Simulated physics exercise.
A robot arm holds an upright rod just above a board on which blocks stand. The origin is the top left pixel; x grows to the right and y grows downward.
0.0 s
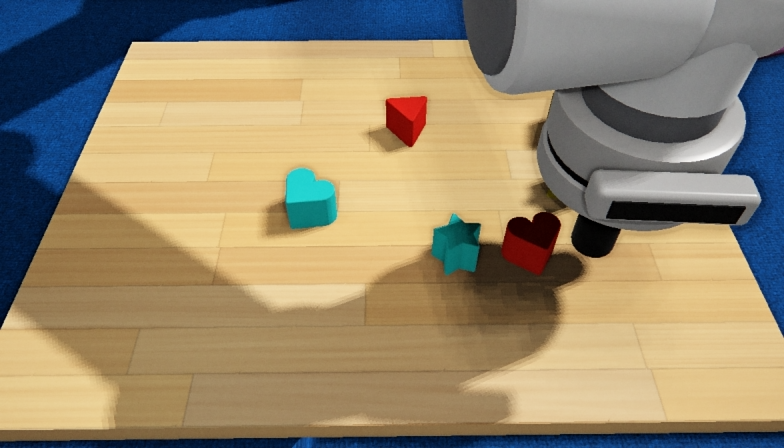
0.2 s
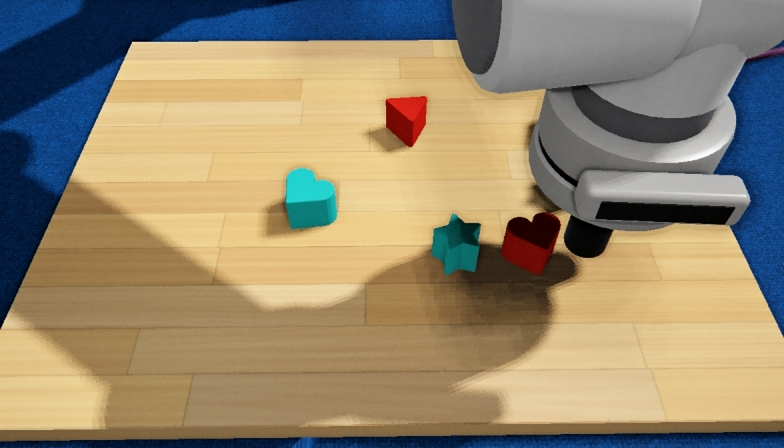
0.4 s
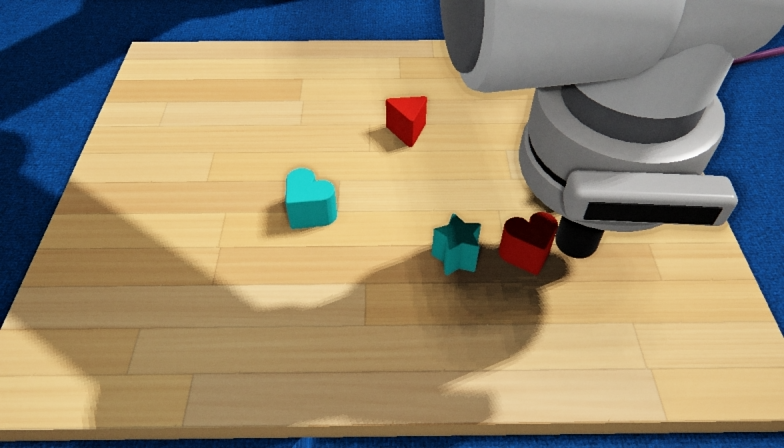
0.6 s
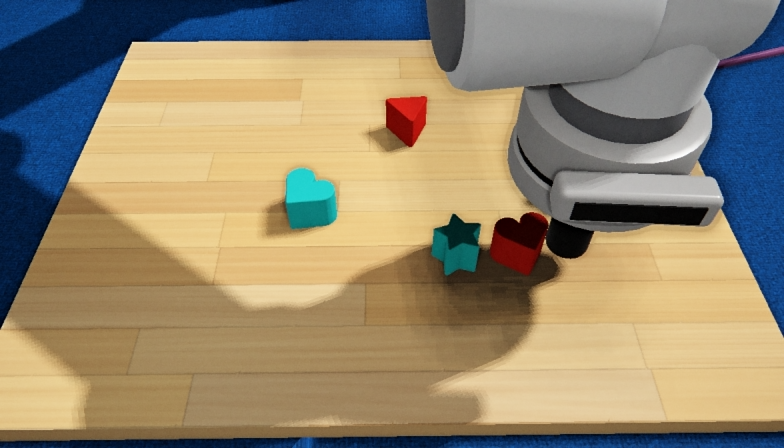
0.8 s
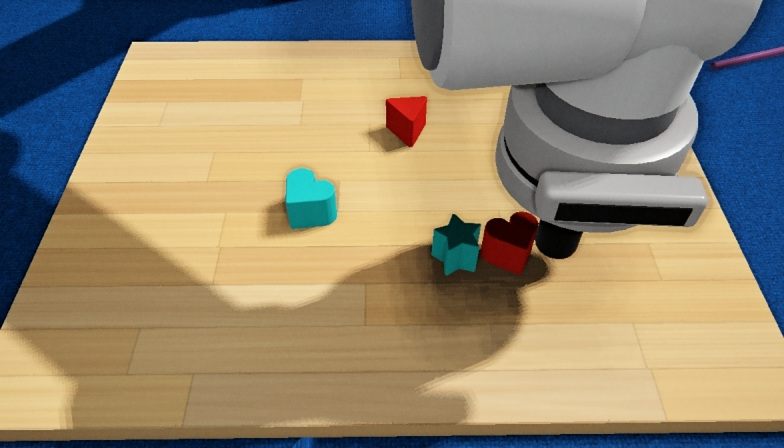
On a wooden board, a robot arm moving left and nudging a red heart block slightly closer to a turquoise star-shaped block.
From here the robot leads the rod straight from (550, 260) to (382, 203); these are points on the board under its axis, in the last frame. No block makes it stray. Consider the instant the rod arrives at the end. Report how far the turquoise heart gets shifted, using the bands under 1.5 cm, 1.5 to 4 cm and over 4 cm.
It slides not even 1.5 cm.
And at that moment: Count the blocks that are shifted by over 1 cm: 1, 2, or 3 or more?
I'm going with two.
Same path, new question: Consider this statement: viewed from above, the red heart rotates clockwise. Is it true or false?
Answer: False.
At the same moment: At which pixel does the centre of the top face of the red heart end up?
Somewhere near (387, 211).
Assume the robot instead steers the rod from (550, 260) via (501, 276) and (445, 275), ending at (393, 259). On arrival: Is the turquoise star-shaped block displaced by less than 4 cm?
Short answer: No.
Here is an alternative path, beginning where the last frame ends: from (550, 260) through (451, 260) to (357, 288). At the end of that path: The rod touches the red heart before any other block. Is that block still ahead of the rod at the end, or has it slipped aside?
I think it loses its spot in front.
What follows on the original path. One third of the way, rod at (493, 224); turquoise star-shaped block at (417, 236), turned 40° anticlockwise; red heart at (455, 218), turned 35° anticlockwise.
Two thirds of the way, rod at (436, 205); turquoise star-shaped block at (389, 244), turned 85° anticlockwise; red heart at (400, 211), turned 75° anticlockwise.
At the end, rod at (382, 187); turquoise heart in place; turquoise star-shaped block at (385, 246), turned 95° anticlockwise; red heart at (387, 211), turned 90° anticlockwise.
